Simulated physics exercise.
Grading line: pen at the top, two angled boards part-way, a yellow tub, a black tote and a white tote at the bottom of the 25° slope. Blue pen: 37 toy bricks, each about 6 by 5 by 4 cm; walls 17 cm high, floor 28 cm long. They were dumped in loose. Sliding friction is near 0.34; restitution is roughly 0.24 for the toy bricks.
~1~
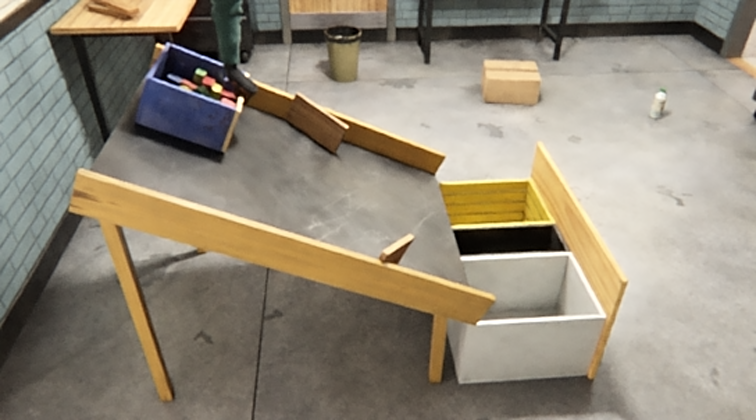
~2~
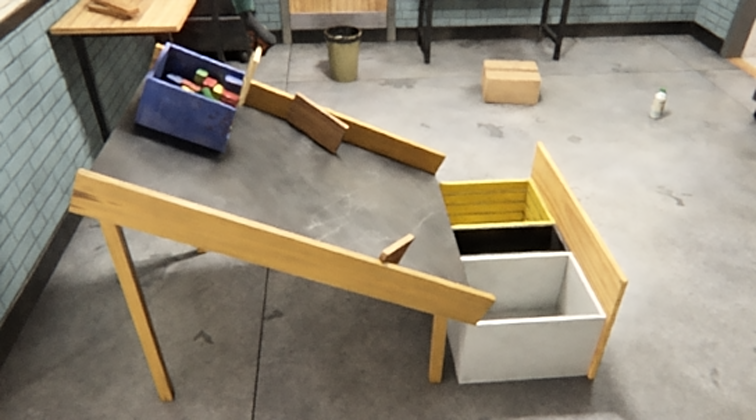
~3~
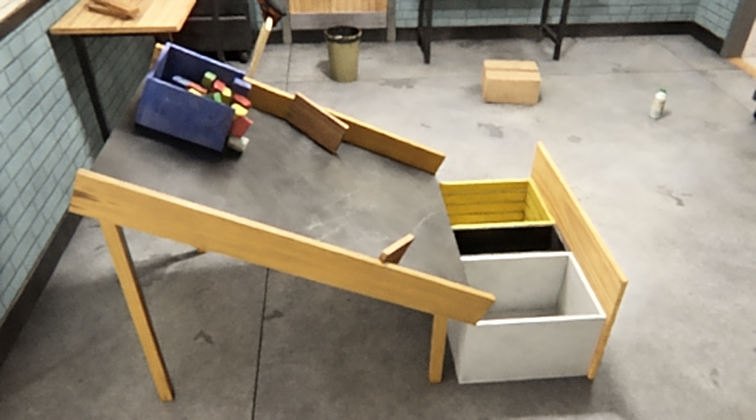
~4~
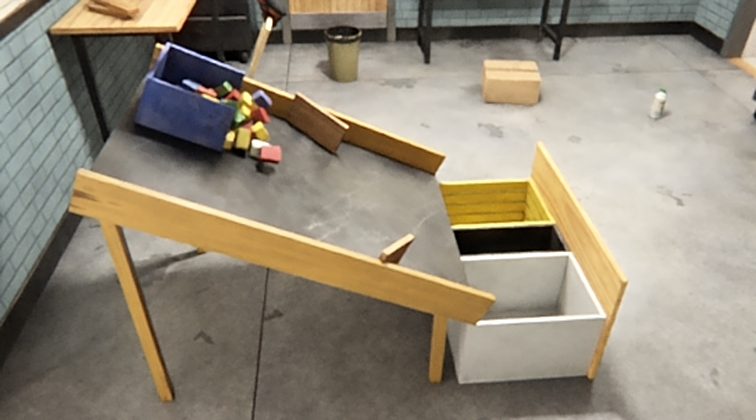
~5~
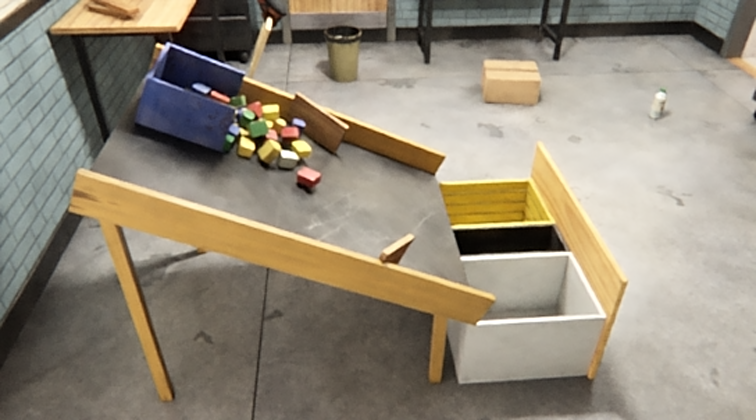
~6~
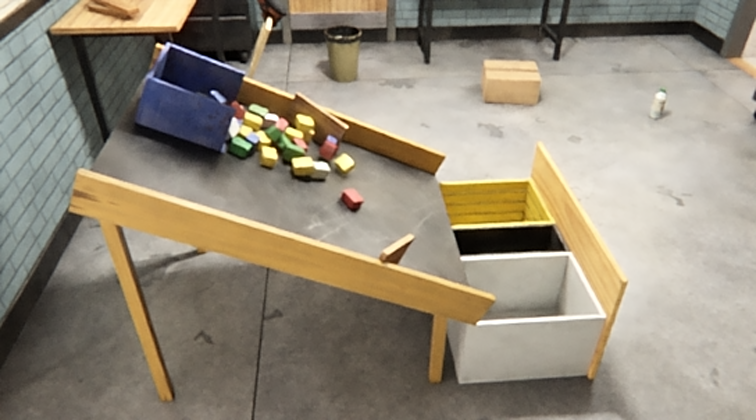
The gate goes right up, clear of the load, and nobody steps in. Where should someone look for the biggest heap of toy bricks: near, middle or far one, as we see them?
It is the yellow tub, the farthest one.
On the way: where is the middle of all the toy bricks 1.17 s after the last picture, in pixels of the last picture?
Near (507, 258).
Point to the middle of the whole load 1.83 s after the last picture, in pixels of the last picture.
At about (515, 262).
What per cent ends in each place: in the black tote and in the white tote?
Roughly 35 and 0 per cent.
Then, 0.29 s after the last picture, 1 still in the blue pen, 34 on the slope and 2 in the air.
Then, 0.66 s after the last picture, 4 in the yellow tub, 5 in the black tote, 25 on the slope and 3 in the air.
Then, 1.17 s after the last picture, 19 in the yellow tub, 13 in the black tote, 4 on the slope and 1 in the air.
Outcome (1.83 s after the last picture), 24 in the yellow tub and 13 in the black tote.
